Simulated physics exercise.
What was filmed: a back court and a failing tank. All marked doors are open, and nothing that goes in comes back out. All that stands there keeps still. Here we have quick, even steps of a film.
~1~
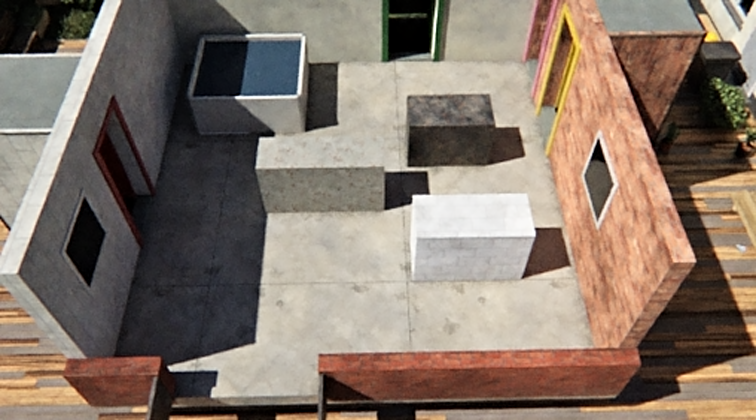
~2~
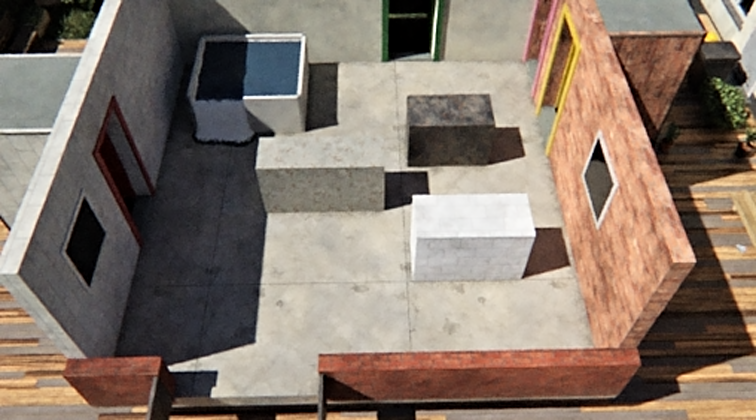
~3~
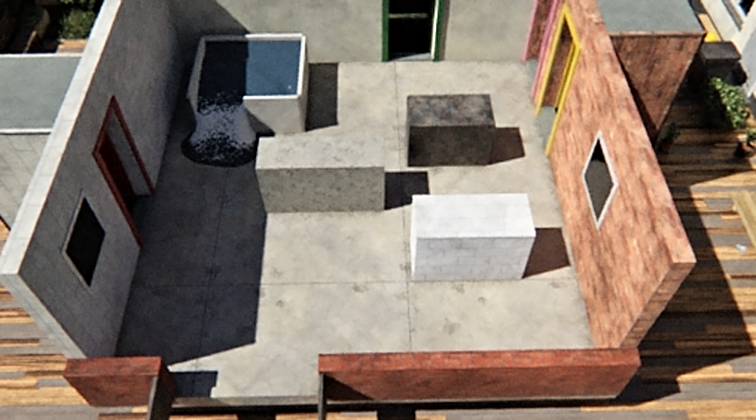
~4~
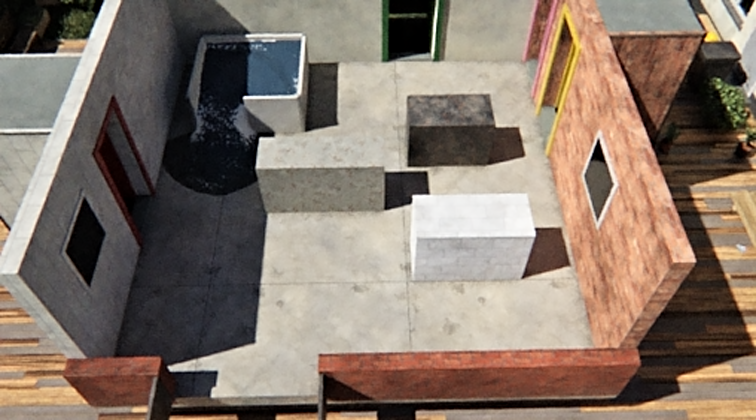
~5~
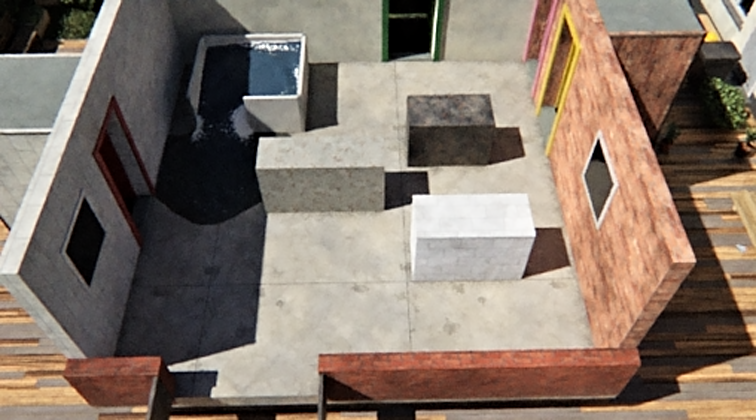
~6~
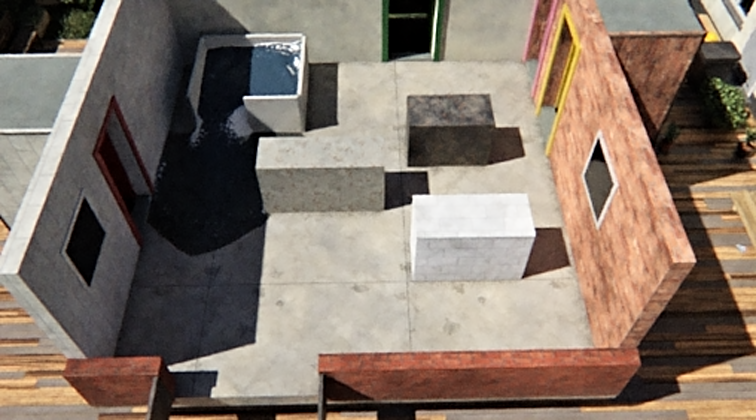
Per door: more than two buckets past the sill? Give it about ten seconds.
Result: The red door exceeds two buckets; the yellow door does not exceed two buckets; the green door does not exceed two buckets; the pink door does not exceed two buckets.
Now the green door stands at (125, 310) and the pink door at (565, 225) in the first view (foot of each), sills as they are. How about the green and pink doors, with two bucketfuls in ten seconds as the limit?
One by one: Green door is over, pink door lets less in.
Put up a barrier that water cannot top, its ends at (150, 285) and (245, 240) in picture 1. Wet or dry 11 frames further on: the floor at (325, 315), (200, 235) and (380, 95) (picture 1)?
Taking the points in the order given, they are inundated, inundated and high and dry.
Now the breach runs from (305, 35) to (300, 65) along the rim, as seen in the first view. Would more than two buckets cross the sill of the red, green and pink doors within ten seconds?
I'd say the red one stays shy of the line, the green one crosses the line and the pink one crosses the line.
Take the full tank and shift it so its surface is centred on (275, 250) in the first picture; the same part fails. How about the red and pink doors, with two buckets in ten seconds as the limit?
I'd say the red door remains below and the pink door remains below.
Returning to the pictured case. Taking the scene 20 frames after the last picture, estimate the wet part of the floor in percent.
About 35 per cent.
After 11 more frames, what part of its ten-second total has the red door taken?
About 60 per cent.
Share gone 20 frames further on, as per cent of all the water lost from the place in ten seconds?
It comes to around 35 per cent.
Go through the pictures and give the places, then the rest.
In the first frame, still water in the water tank at (249, 69).
In the second frame, the front is at (198, 139), out from the gap at (223, 121).
In the third frame, the front is at (234, 164), out from the gap at (223, 122).
In the fourth frame, the front is at (226, 190), out from the gap at (223, 122).
In the fifth frame, the front is at (200, 219), out from the gap at (223, 122).
In the sixth frame, water pours out at (223, 122) and has run to (194, 250).
A moment on, water covers 25 % of the floor; the red door under two buckets in, the yellow door not reached, the green door not reached, the pink door not reached.
Next, water covers 35 % of the floor; the red door over two buckets in, the yellow door not reached, the green door not reached, the pink door not reached.
Then, water covers 35 % of the floor; the red door over two buckets in, the yellow door not reached, the green door not reached, the pink door not reached.
Later, water covers 45 % of the floor; the red door over two buckets in, the yellow door not reached, the green door not reached, the pink door not reached.
In the end, water covers 55 % of the floor; the red door over two buckets in, the yellow door not reached, the green door not reached, the pink door not reached.
